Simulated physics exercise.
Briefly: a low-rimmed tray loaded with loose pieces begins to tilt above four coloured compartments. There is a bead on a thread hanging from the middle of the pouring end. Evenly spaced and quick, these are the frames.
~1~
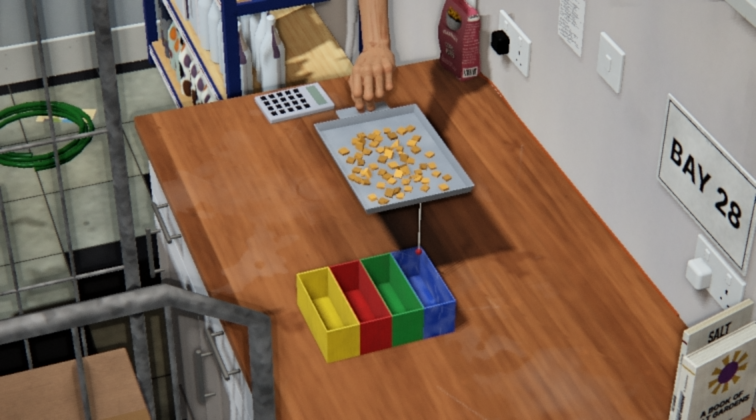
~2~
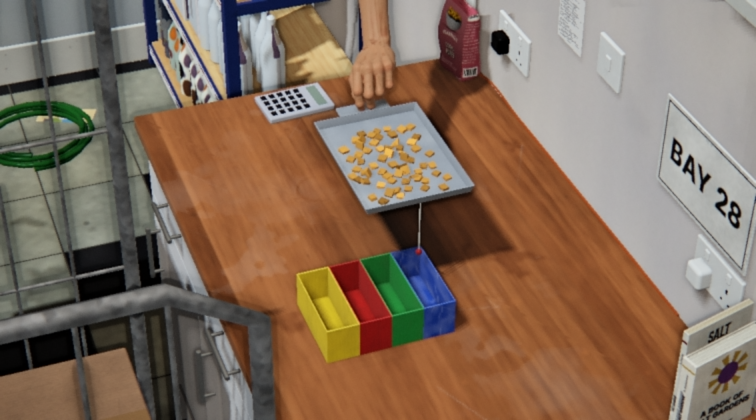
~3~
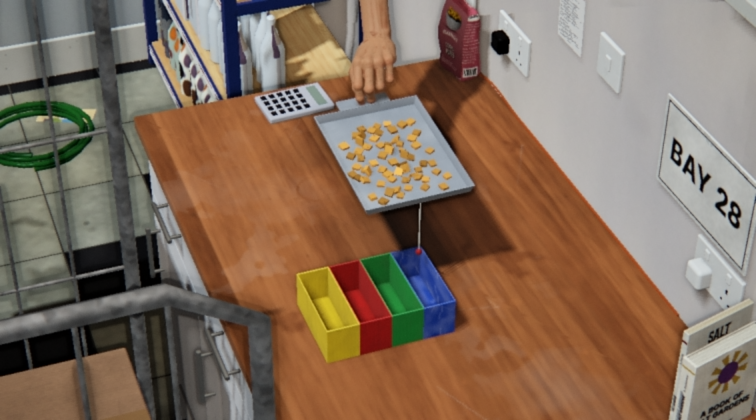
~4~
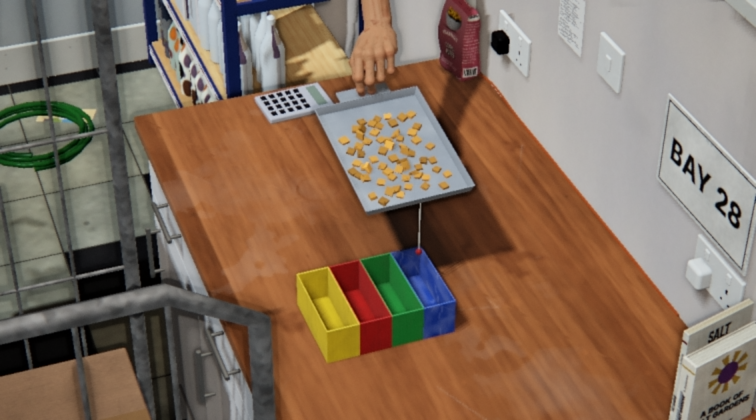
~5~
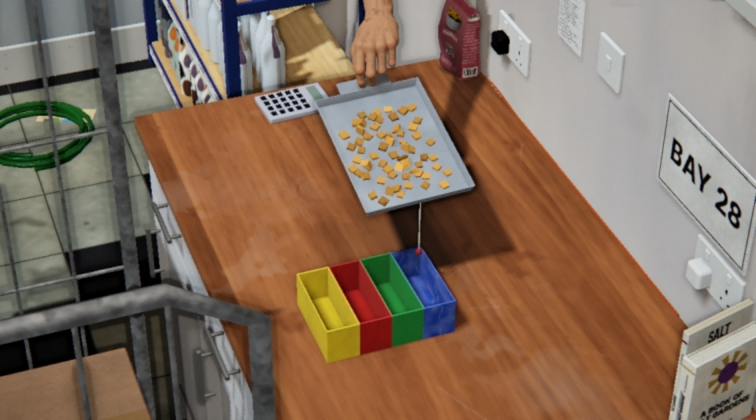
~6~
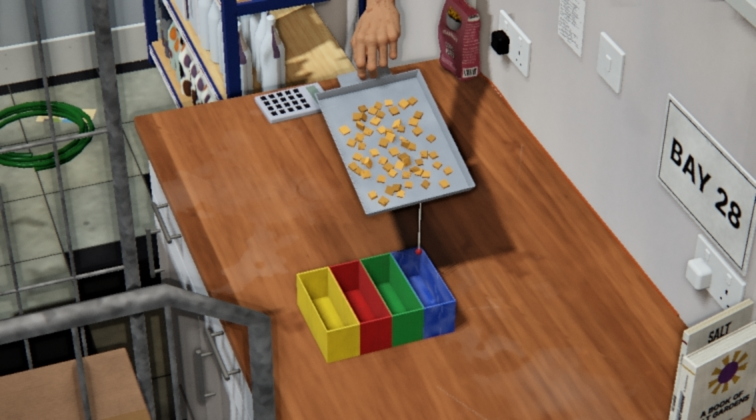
A hand gradually tilts a gray tray of cereal squares above four coloured compartments.
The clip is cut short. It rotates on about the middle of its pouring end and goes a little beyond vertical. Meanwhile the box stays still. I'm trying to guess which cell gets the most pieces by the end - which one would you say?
I would say the green one.
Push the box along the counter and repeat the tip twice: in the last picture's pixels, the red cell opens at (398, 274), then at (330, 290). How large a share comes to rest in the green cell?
Respectively 20 % and 30 %.
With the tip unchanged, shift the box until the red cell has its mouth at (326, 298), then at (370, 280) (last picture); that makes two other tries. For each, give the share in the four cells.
Result: 60 % and 100 %.
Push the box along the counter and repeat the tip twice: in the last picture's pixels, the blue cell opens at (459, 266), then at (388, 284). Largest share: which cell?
For the first position it is the cell in red, and for the second it is that blue cell.
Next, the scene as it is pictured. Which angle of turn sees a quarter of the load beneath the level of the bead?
A tilt of roughly 110°.
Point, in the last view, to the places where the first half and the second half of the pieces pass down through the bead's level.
(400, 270), then (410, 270).
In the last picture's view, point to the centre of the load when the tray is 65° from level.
Look close to (403, 193) in the last picture.
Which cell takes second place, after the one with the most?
Number two is the blue one.
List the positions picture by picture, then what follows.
The first frame shows corners of the pouring end at (368, 207) and (470, 184), level; middle of the load at (393, 166), cereal squares; bead on its thread at (419, 252); yellow cell at (343, 340); red cell at (376, 332); green cell at (408, 325); blue cell at (439, 317).
The second frame shows corners of the pouring end at (368, 207) and (470, 184), level; middle of the load at (393, 165).
The third frame shows corners of the pouring end at (368, 208) and (471, 184), tipped barely, lowest at the left corner; middle of the load at (393, 162).
The fourth frame shows corners of the pouring end at (368, 209) and (471, 184), tipped a little, lowest at the left corner; middle of the load at (394, 159).
The fifth frame shows corners of the pouring end at (368, 210) and (471, 184), tipped a little, lowest at the left corner; middle of the load at (394, 155).
The sixth frame shows corners of the pouring end at (368, 211) and (471, 184), tipped clearly, lowest at the left corner; middle of the load at (394, 152); yellow cell at (343, 340); red cell at (376, 332); green cell at (408, 325); blue cell at (439, 317).
Soon after the last picture, tray tipped steeply; nearly all on the tray; a stray few in the green cell; a stray few falling or outside the box.
A little later, tray tipped past a quarter turn; about a quarter on the tray; a small part in the green cell; a small part in the blue cell; a stray few in the red cell; about two thirds falling or outside the box.
Later still, tray tipped past a quarter turn; about half in the green cell; about a third in the blue cell; a small part in the red cell; a small part falling or outside the box.
At rest, tray tipped past a quarter turn; about half in the green cell; about a third in the blue cell; a small part in the red cell; none in the yellow cell; a small part outside the box.
